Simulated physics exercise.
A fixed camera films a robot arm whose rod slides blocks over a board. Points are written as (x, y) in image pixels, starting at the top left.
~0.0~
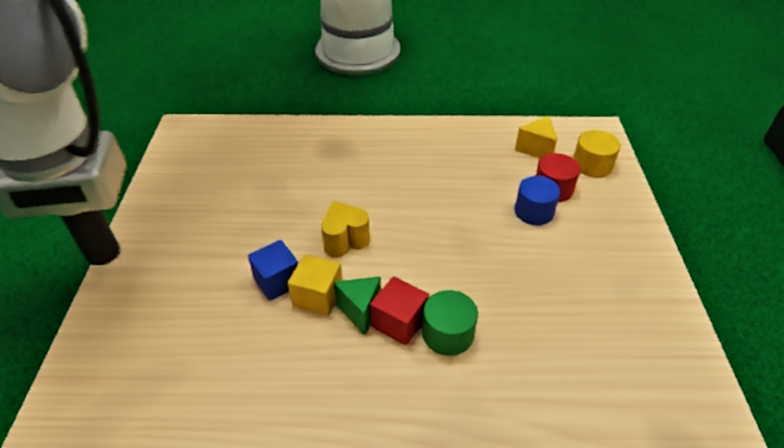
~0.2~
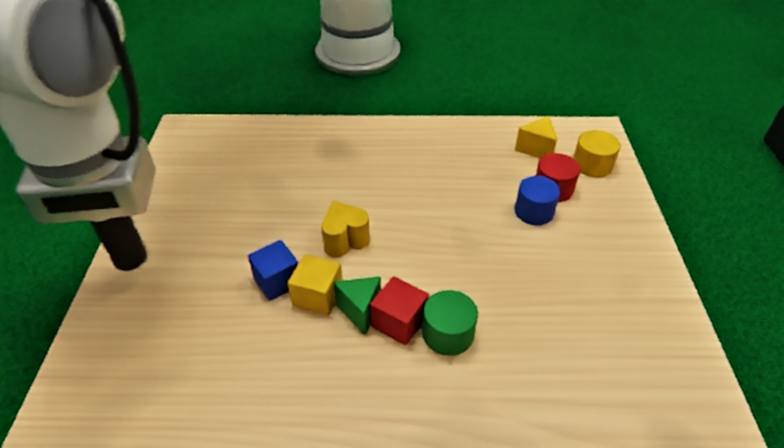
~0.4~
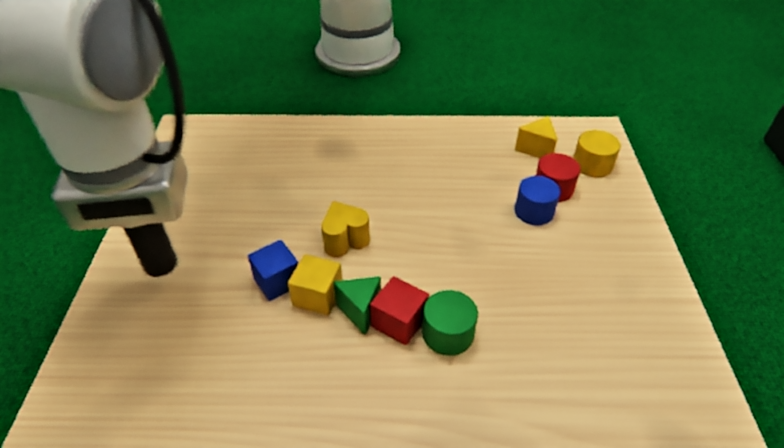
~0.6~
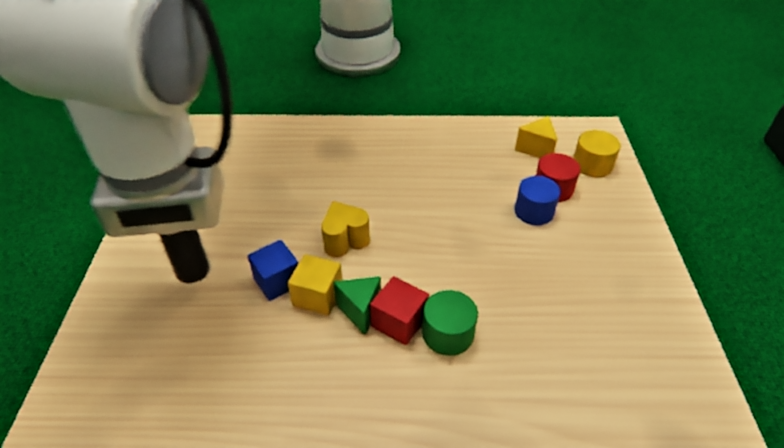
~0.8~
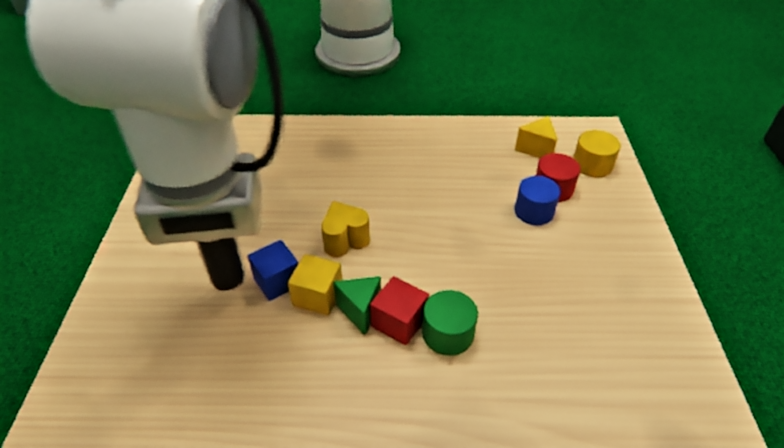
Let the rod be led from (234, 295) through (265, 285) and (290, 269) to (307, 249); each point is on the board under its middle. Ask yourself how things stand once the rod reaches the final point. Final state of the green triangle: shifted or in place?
If the rod follows that path, the green triangle stays in its place.
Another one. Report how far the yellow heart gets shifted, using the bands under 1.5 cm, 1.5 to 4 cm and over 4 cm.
I reckon it covers between 1.5 and 4 cm.
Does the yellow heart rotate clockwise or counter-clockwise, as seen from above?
Seen from above, its turn is counter-clockwise.
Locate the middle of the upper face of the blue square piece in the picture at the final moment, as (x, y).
At (337, 227).
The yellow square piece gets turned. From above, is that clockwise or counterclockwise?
It goes clockwise.
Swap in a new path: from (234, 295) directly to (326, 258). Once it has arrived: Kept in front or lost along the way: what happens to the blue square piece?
The rod should keep driving it forward.
On the path given first. Halfway along, rod (275, 261); blue square piece (307, 241); yellow square piece (322, 269), turned 30° clockwise.
At the end, rod (304, 232); blue square piece (337, 227), turned 40° clockwise; yellow square piece (322, 269), turned 35° clockwise; yellow heart (373, 207), turned 35° anticlockwise; green triangle not moved.
